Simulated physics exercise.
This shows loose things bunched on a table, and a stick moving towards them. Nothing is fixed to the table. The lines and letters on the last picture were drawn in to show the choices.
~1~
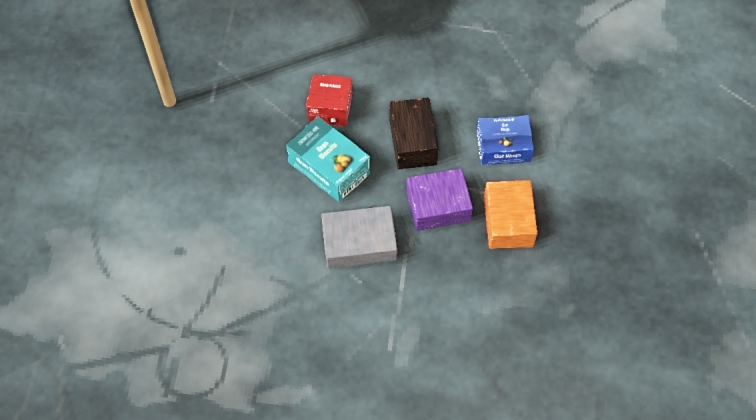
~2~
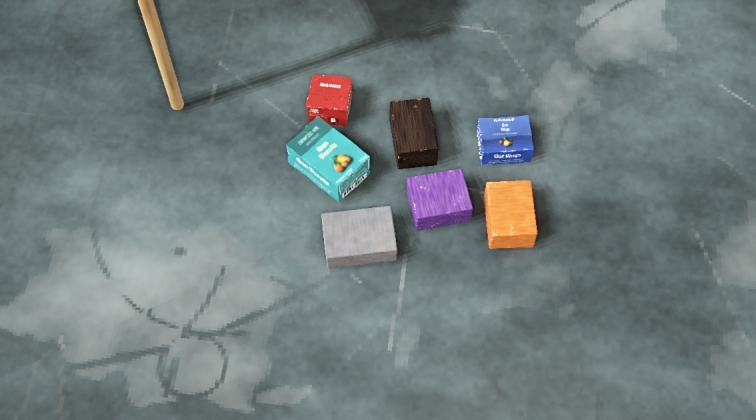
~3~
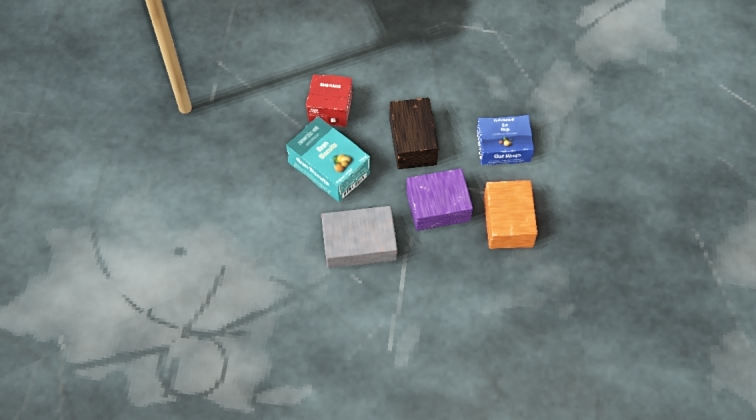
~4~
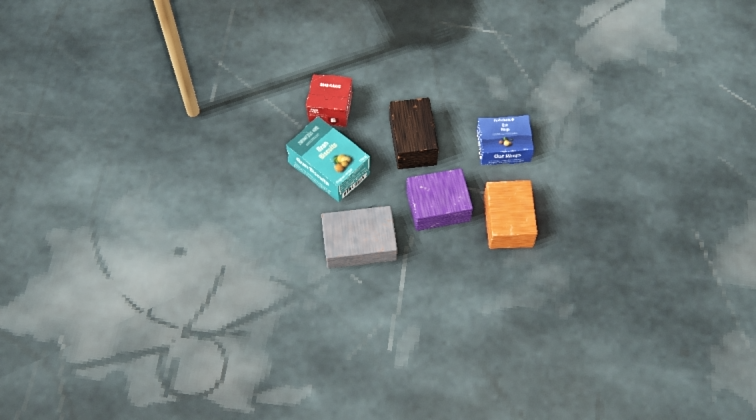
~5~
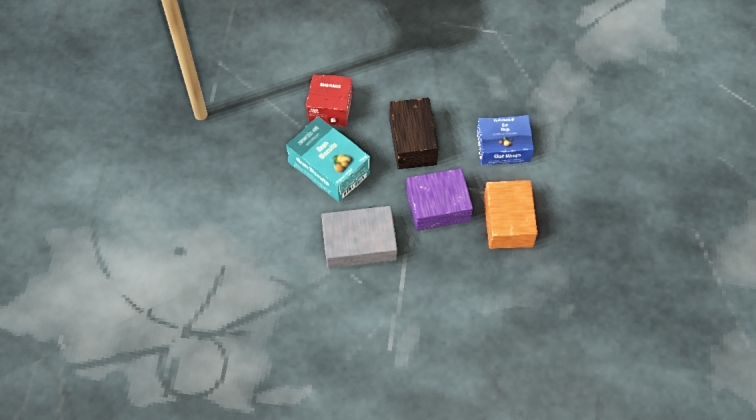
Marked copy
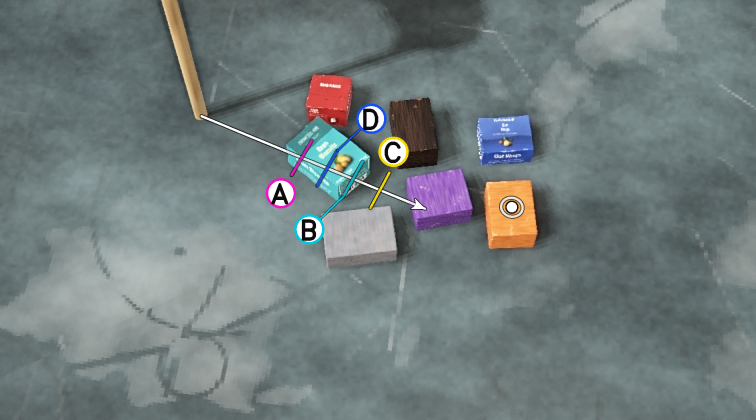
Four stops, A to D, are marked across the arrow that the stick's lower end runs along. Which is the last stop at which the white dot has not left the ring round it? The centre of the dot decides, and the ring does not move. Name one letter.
Mark B.
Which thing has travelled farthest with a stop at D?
The turquoise box.
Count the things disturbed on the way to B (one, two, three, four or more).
In all, two.
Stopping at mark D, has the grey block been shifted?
No.
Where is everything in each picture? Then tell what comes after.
In the first frame, orange block (510, 215); purple block (439, 200); black block (414, 133).
In the second frame, black block (414, 133); turquoise box (329, 159).
In the third frame, blue packet (505, 140); red packet (330, 100).
In the fourth frame, grey block (359, 237); orange block (510, 215).
In the fifth frame, purple block (439, 200); black block (414, 133); turquoise box (329, 159).
On the marked copy, A at (302, 157); B at (354, 179); C at (380, 190); D at (327, 168); the arrow from (201, 116) to (425, 208); the white dot at (512, 207).
With B. Early on, foot of the stick (255, 139).
Further on, foot of the stick (311, 163); turquoise box (350, 168).
At the end, foot of the stick (354, 180); turquoise box (394, 182); purple block (457, 205); the dot is still in its ring.
As for the rest, A keeps the dot in but is short; C shifts the dotted thing to (537, 222); D keeps the dot in but is short.
